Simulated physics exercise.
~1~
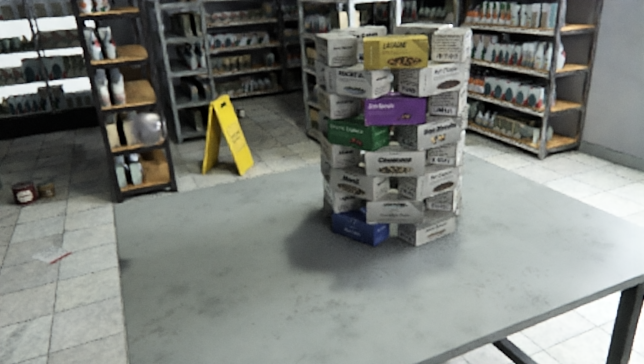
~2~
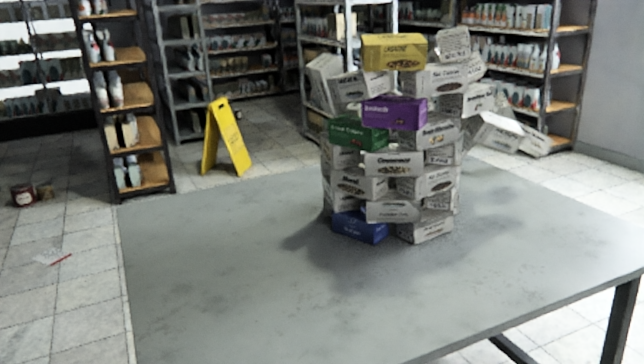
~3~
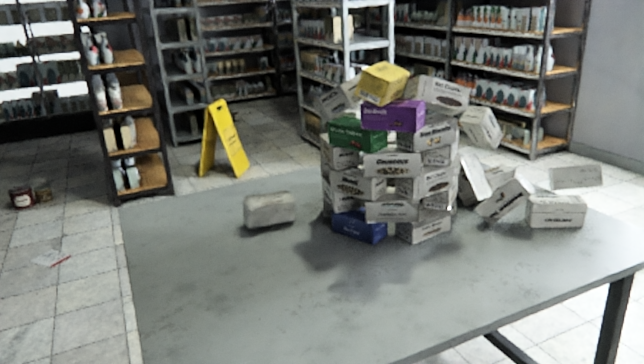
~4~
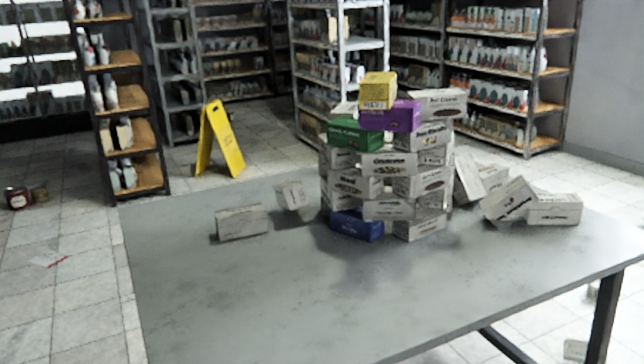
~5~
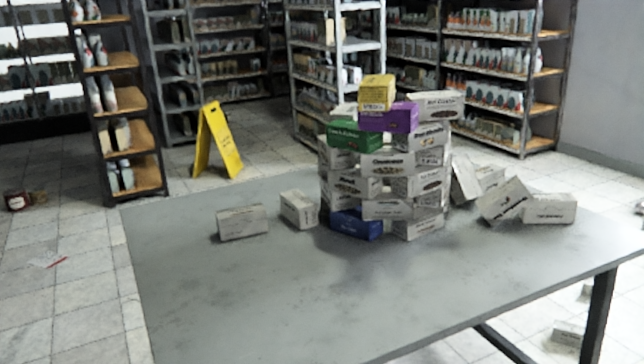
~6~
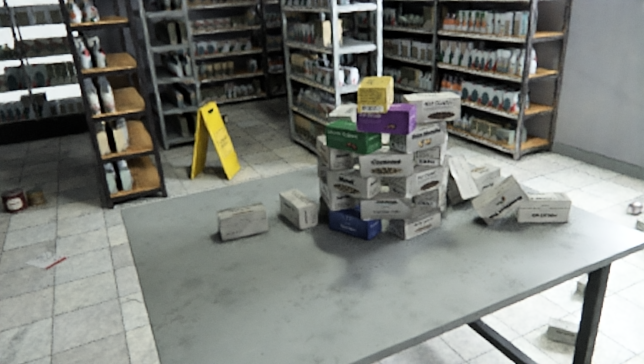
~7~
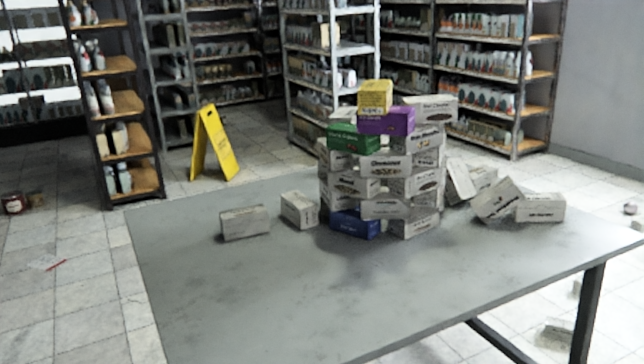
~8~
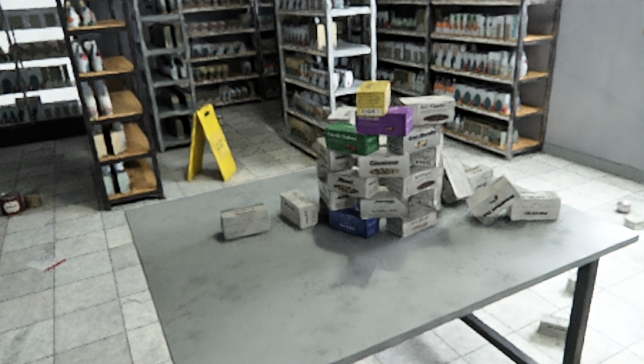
Shop floor with a tower of tea packets on a grey table, upper ones breaking loose and tumbling, the rest staying upright.
